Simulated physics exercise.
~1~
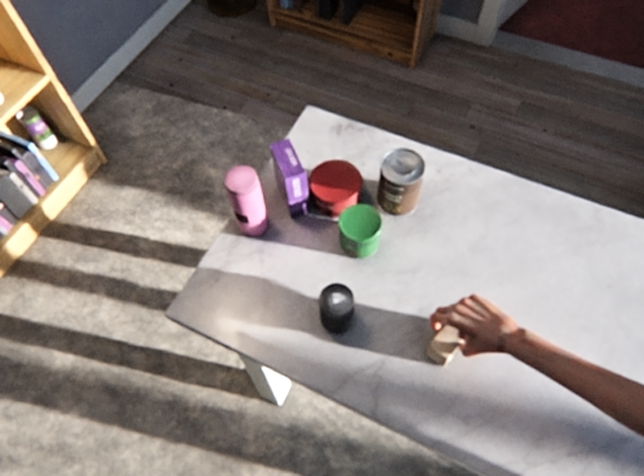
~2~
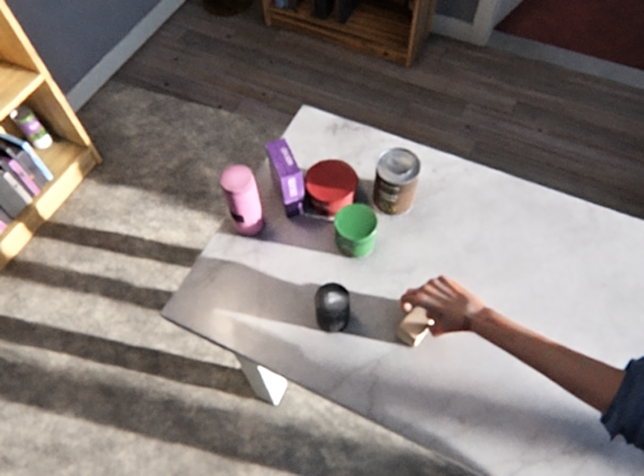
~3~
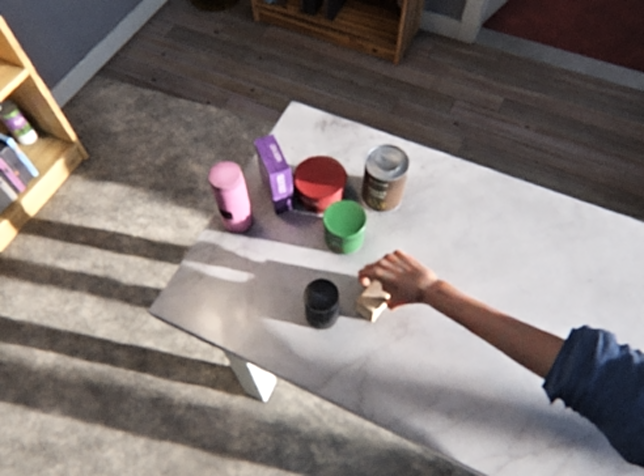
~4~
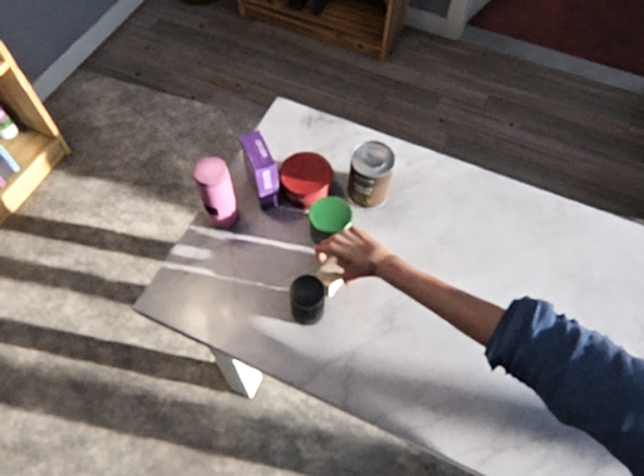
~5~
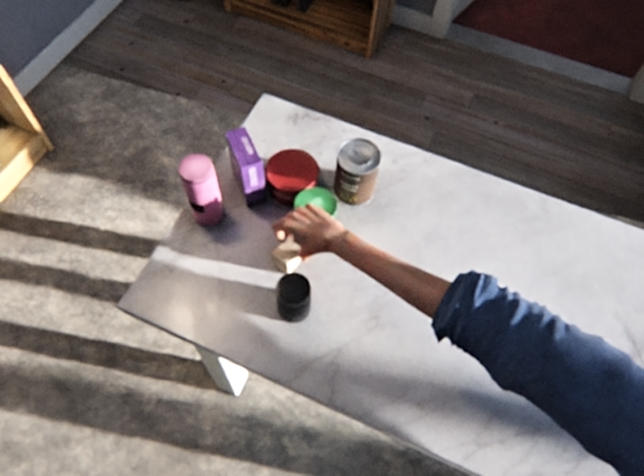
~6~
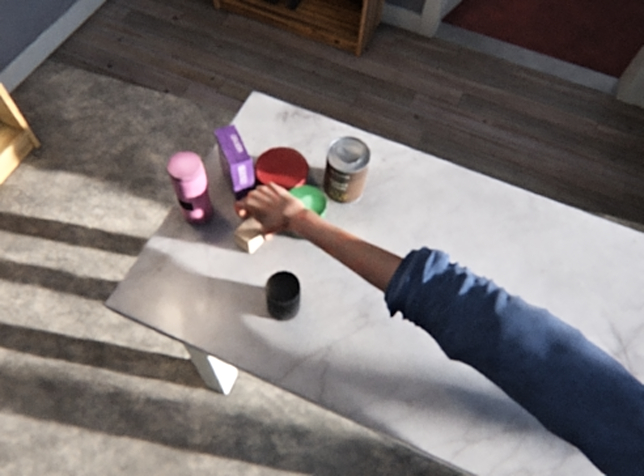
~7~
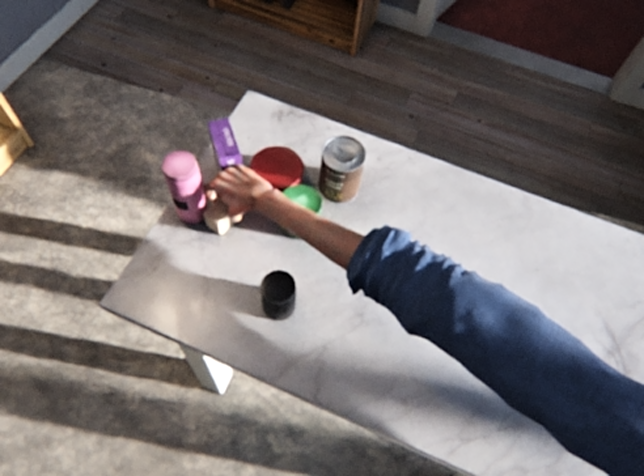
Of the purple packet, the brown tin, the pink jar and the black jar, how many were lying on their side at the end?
None of them were lying on their side. The purple packet, brown tin, pink jar and black jar were all still standing upright.
